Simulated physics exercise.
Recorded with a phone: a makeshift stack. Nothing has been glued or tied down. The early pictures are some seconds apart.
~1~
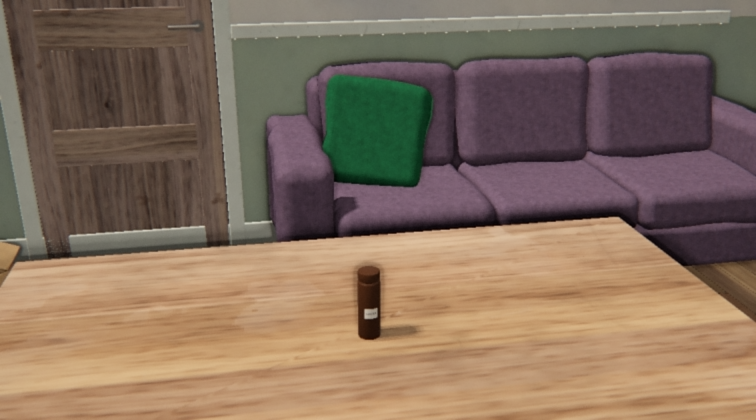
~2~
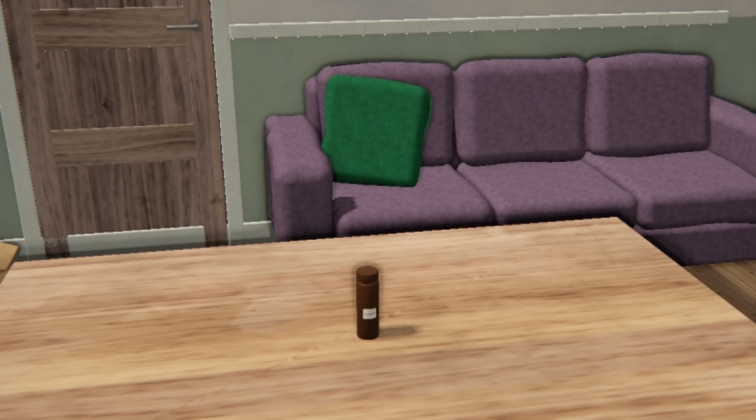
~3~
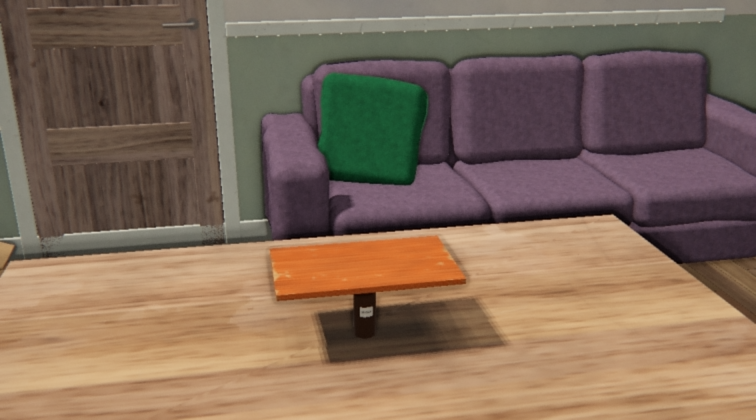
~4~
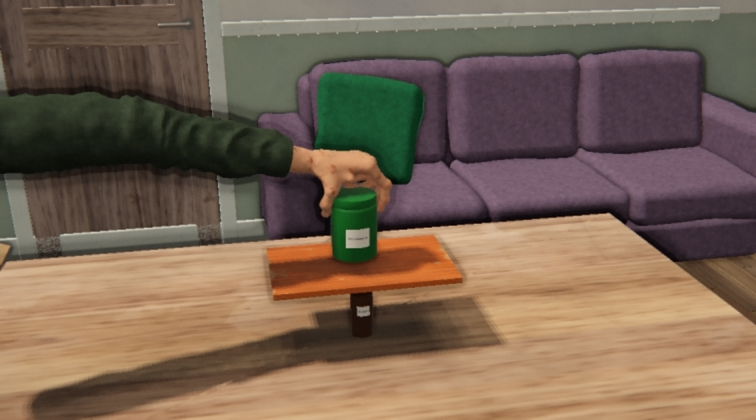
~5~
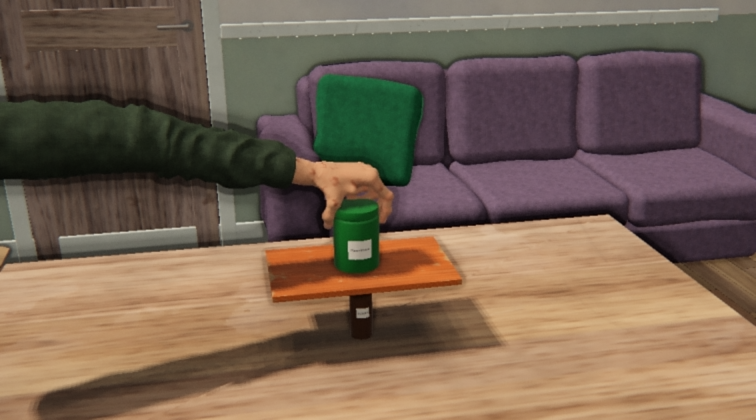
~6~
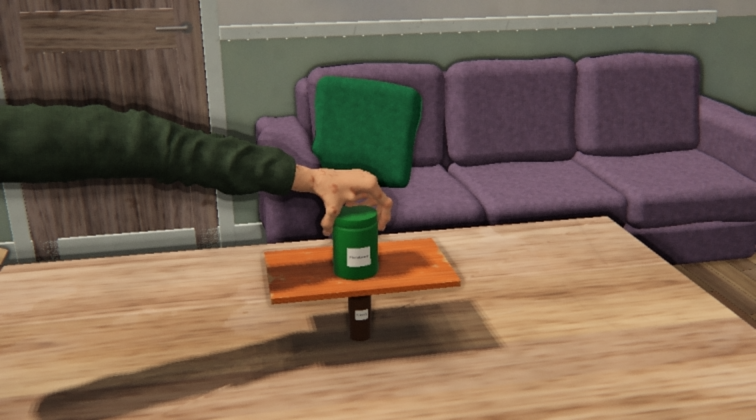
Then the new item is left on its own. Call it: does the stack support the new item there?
Yes, it does.
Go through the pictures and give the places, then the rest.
The last thing is not in view yet, in the first picture.
The last thing is not in view yet, in the second picture.
The last thing is not in view yet; orange board (364, 266), in the third picture.
Coming down; green jar (354, 224); orange board (360, 265), in the fourth picture.
Coming down; green jar (356, 235); orange board (360, 267), in the fifth picture.
Set down, still held; green jar (355, 242); orange board (358, 269), in the sixth picture.
Then, 0.30 s on from there, no change.
Then, 0.90 s on from there, green jar resting near (355, 243).
In the end, all 3 unmoved. At the end, from the last picture's camera, green jar near (355, 243). The stack keeps its balance.
